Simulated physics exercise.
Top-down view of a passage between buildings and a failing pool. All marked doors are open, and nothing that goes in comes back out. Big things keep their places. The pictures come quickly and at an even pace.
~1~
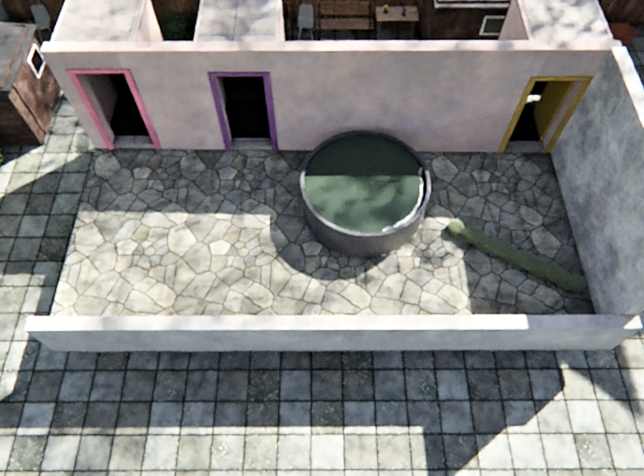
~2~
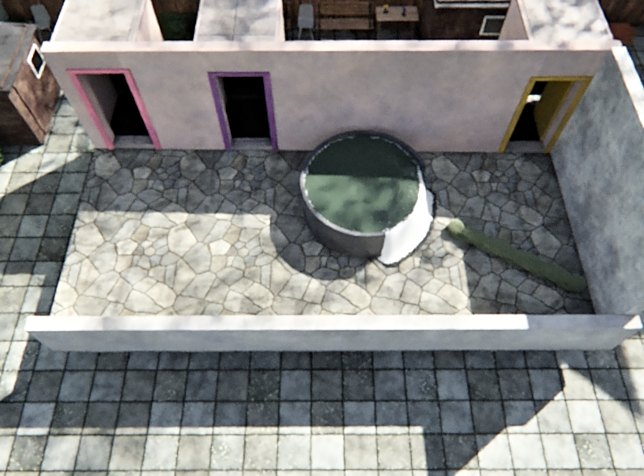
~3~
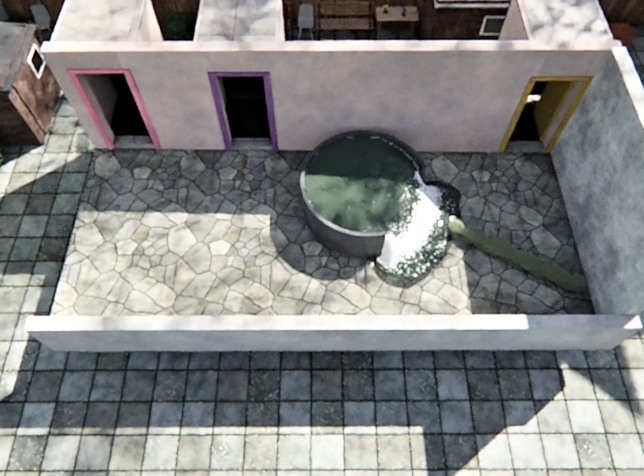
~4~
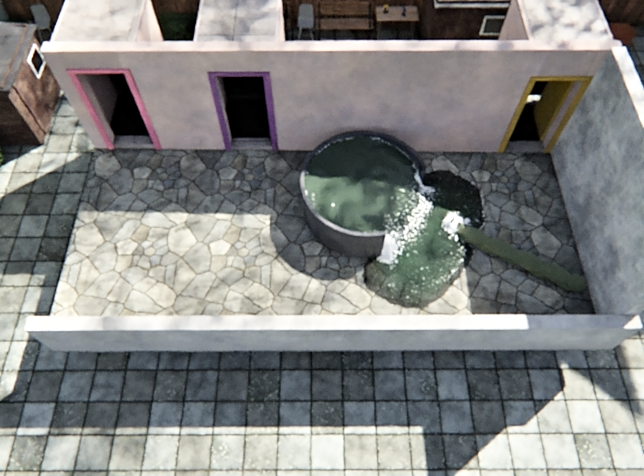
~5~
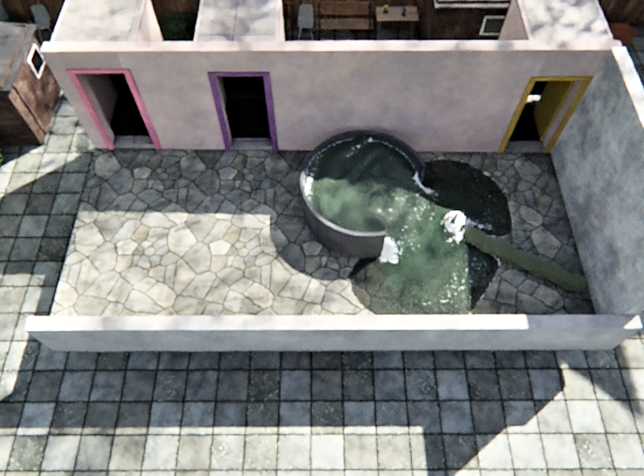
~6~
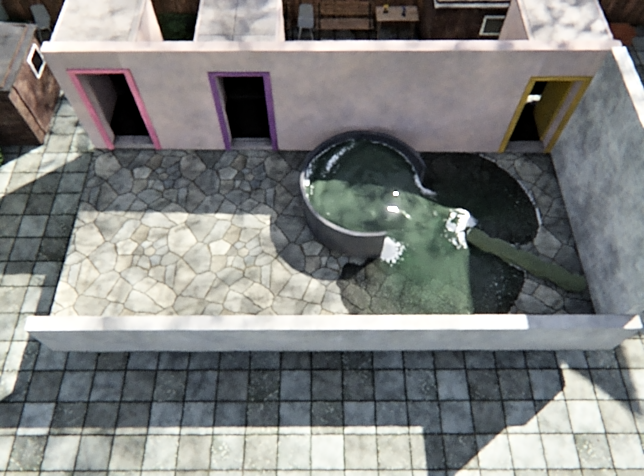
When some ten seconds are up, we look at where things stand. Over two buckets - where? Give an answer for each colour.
One by one: I expect the purple door to stop at two buckets or less; I expect the pink door to stop at two buckets or less; I expect the yellow door to go past two buckets.
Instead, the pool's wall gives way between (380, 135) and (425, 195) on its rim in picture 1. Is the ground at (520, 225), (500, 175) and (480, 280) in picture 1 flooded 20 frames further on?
In the order given: Swamped, swamped and swamped.
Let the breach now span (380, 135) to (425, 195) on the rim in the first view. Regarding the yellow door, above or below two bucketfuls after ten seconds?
In that case the yellow door exceeds the limit.
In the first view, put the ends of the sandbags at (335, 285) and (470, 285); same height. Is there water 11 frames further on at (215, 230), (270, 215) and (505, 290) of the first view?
Going point by point, I'd say left untouched, then left untouched, then waterlogged.
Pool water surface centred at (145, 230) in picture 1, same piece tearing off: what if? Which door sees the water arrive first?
That would be the yellow one, I think.
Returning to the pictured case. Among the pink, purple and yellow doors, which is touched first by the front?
That would be the yellow door.
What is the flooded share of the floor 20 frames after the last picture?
I'd say close to 45 per cent.
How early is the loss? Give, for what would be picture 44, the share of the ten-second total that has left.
I get 60 percent.
A moment on, water covers 35 % of the floor; the purple door not reached, the pink door not reached, the yellow door wet at the sill, nothing in.
Next, water covers 40 % of the floor; the purple door not reached, the pink door not reached, the yellow door under two buckets in.
Then, water covers 45 % of the floor; the purple door not reached, the pink door not reached, the yellow door far over two buckets in.
Later, water covers 65 % of the floor; the purple door wet at the sill, nothing in, the pink door not reached, the yellow door far over two buckets in.
In the end, water covers 95 % of the floor; the purple door wet at the sill, nothing in, the pink door wet at the sill, nothing in, the yellow door far over two buckets in.
